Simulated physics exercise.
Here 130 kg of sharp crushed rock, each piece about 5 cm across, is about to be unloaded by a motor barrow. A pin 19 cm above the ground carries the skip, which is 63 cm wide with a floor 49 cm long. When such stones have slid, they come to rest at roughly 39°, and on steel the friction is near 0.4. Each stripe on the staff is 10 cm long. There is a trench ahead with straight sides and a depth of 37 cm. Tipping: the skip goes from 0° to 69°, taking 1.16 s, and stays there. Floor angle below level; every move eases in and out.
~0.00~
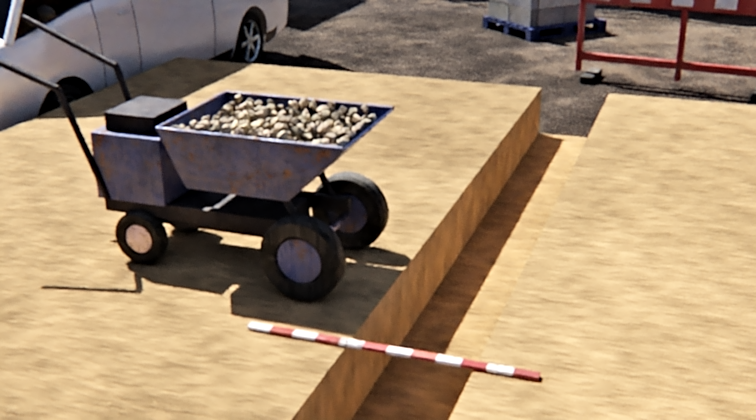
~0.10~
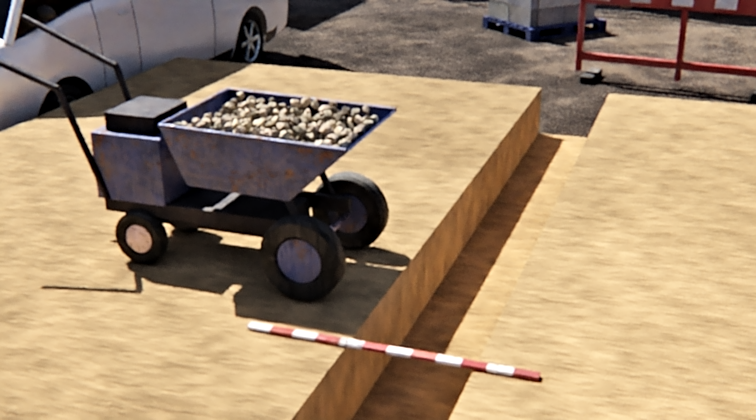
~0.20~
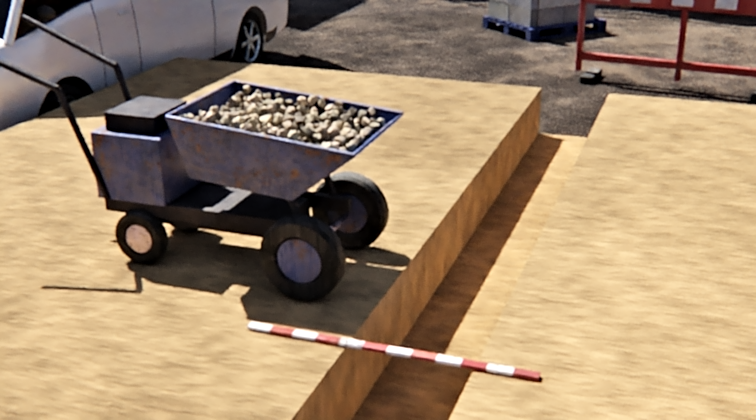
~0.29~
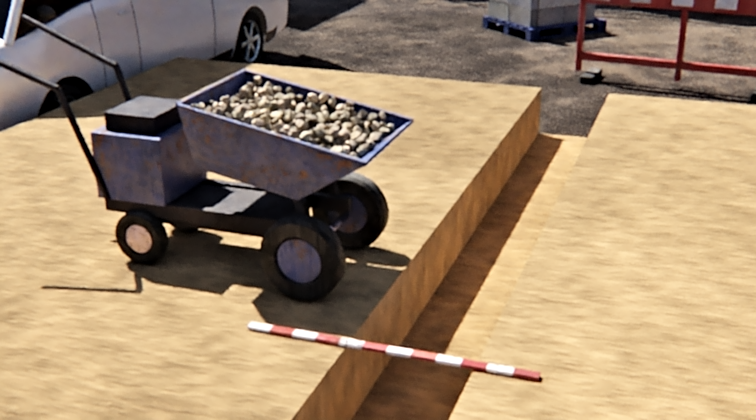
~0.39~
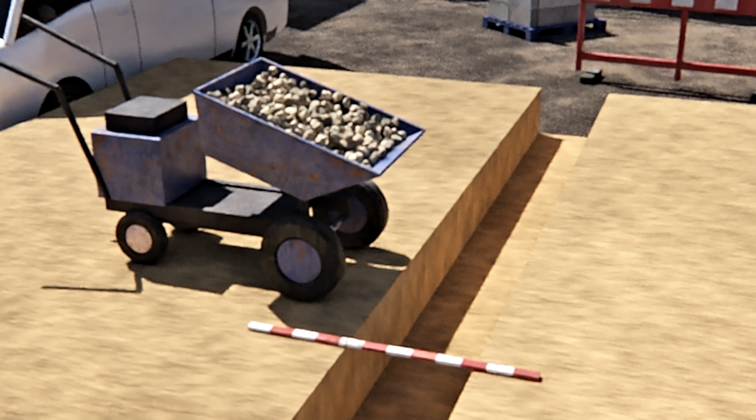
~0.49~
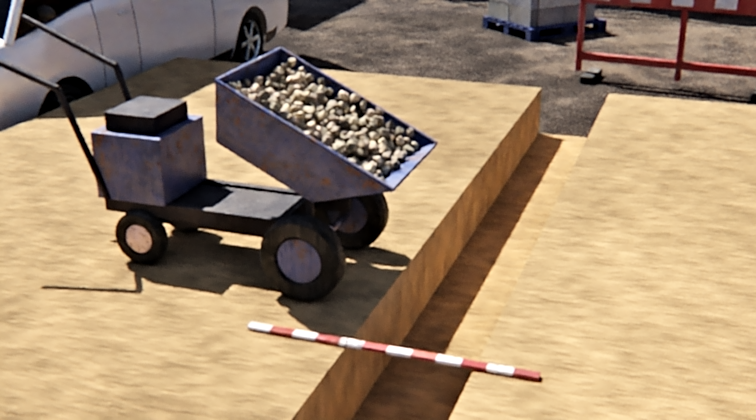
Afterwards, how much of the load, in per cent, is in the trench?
About 88 per cent.
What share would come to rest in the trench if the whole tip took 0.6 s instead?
With that change, it comes to around 65 per cent.
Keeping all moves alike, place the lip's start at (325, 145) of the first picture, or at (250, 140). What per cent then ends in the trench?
Estimates: 100 % then 75 %.
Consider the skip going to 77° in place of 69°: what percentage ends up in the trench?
Roughly 90 per cent would end in the trench.
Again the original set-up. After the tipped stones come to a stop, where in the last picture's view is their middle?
Middle at around (478, 348), I'd say.
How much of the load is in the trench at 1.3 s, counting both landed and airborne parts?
I'd say near 35 per cent at that time.
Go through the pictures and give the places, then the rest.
In the first frame, the skip is at 0°, its lip at (343, 150); the top of the load is at (314, 108).
In the second frame, the skip is at 1°, its lip at (346, 151); the top of the load is at (301, 106); the stones move at 0.2 m/s on average.
The third frame shows lip at (354, 156), floor tilted 5°, highest stones at (265, 100); the stones move at 0.4 m/s on average.
The fourth frame shows lip at (366, 164), floor tilted 11°, highest stones at (258, 91); the stones move at 0.6 m/s on average.
In the fifth frame, the skip is at 18°, its lip at (379, 175); the top of the load is at (266, 81); the stones move at 0.7 m/s on average.
The sixth frame shows lip at (393, 190), floor tilted 27°, highest stones at (282, 72); the stones move at 0.8 m/s on average.
After 0.9 s the floor is at 58°; 100 % in the skip; the foremost stones are at (438, 221).
After 1.3 s the floor is at 69°; 63 % in the skip, 34 % in the trench, 3 % past the trench; the foremost stones are at (526, 294).
After 1.6 s the floor is at 69°; 26 % in the skip, 62 % in the trench, 12 % past the trench; the foremost stones are at (636, 306).
After 3.6 s the floor is at 69°; 0 % in the skip, 88 % in the trench, 12 % past the trench; the foremost stones are at (668, 309).
